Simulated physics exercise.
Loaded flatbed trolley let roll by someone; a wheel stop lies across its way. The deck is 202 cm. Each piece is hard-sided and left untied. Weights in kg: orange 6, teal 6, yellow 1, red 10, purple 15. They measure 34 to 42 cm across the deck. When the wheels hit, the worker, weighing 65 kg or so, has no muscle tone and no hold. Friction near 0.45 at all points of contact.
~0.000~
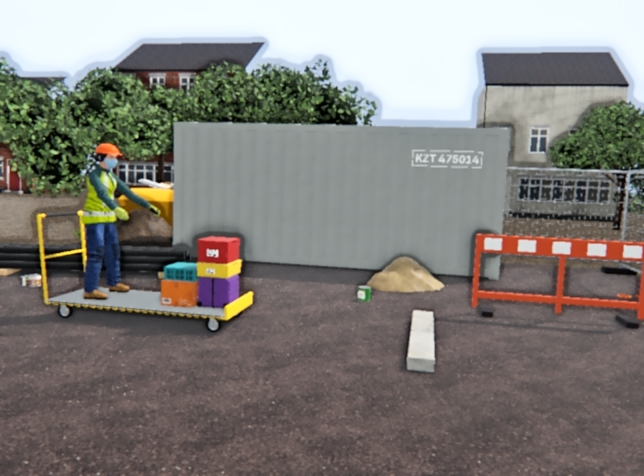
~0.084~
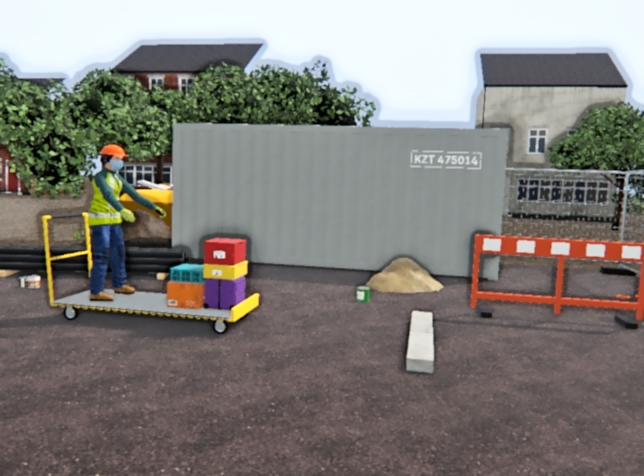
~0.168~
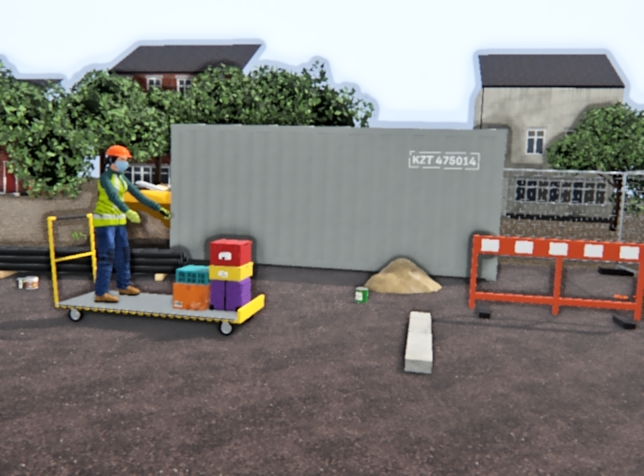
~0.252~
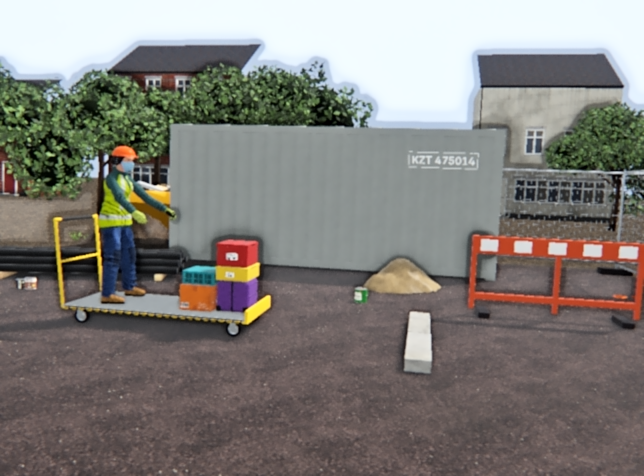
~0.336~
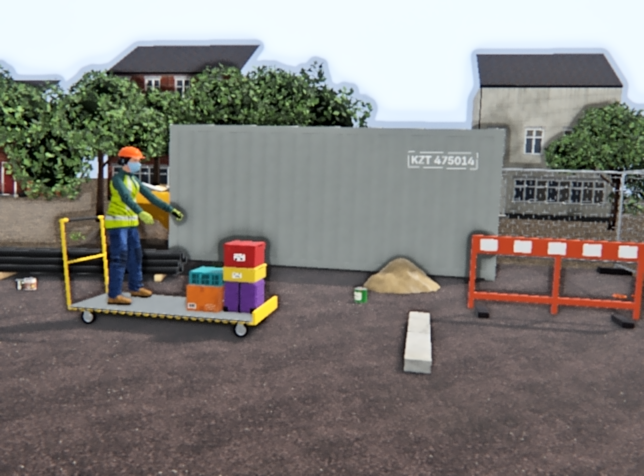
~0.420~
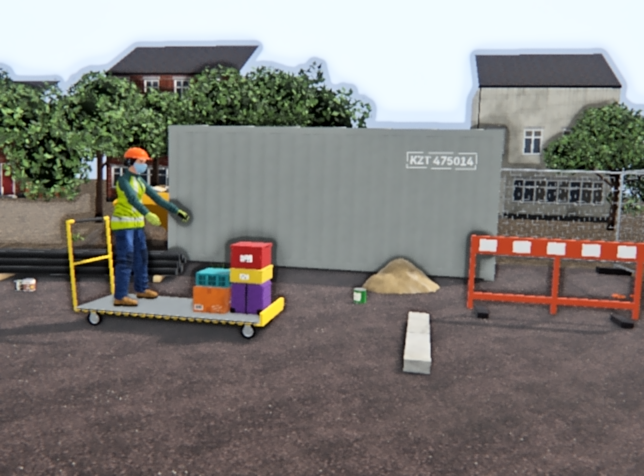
A flatbed trolley carrying stacked colourful boxes and a standing worker in an orange hard hat rolled slowly a short way right in front of a grey container, while the worker held an arm out.
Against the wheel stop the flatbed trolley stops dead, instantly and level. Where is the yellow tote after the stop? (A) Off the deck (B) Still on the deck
Answer: B.
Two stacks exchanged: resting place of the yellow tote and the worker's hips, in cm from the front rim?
Swapped: Yellow 50 cm behind; hips 130 cm behind.
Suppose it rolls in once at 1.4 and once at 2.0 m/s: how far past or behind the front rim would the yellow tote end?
The first try ends 30 cm past the front rim, the second 60 cm past it.
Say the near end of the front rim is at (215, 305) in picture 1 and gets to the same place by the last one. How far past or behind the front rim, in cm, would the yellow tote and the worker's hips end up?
Rest points: Yellow at 10 cm behind, hips at 130 cm behind.
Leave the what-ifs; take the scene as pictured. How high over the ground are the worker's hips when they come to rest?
The hips settle roughly 50 cm above the ground.
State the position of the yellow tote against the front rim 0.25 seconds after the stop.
Around 15 cm short of the front rim.
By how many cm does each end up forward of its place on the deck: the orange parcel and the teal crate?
The orange one ends 10 cm forward and the teal one 5 cm forward.
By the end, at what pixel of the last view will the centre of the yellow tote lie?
(402, 283).
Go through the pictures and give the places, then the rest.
The first frame shows yellow tote (219, 268), orange parcel (185, 290), rim corner (226, 316); 190 cm still to roll.
The second frame shows yellow tote (226, 270), orange parcel (191, 292), rim corner (233, 318); 182 cm still to roll.
The third frame shows yellow tote (231, 271), orange parcel (197, 294), rim corner (239, 319); 173 cm still to roll.
The fourth frame shows yellow tote (238, 272), orange parcel (203, 294), rim corner (246, 320); 165 cm still to roll.
The fifth frame shows yellow tote (245, 272), orange parcel (210, 295), rim corner (254, 321); 157 cm still to roll.
The sixth frame shows yellow tote (252, 273), orange parcel (216, 297), rim corner (261, 322); 149 cm still to roll. Speed about 1.0 m/s.
The wheels strike at 1.93 s.
After 2.18 s the yellow tote is 16 cm behind the rim, tilted 0°, near (402, 283) in the last picture's view.
After 2.48 s the yellow tote is 16 cm behind the rim, tilted 0°, near (402, 283) in the last picture's view.
After 2.93 s the yellow tote is 16 cm behind the rim, tilted 0°, near (402, 283) in the last picture's view.
At rest, 5.5 s, nothing is past the rim; behind it, orange parcel, teal crate, yellow tote, red tote, purple suitcase and the worker's hips.
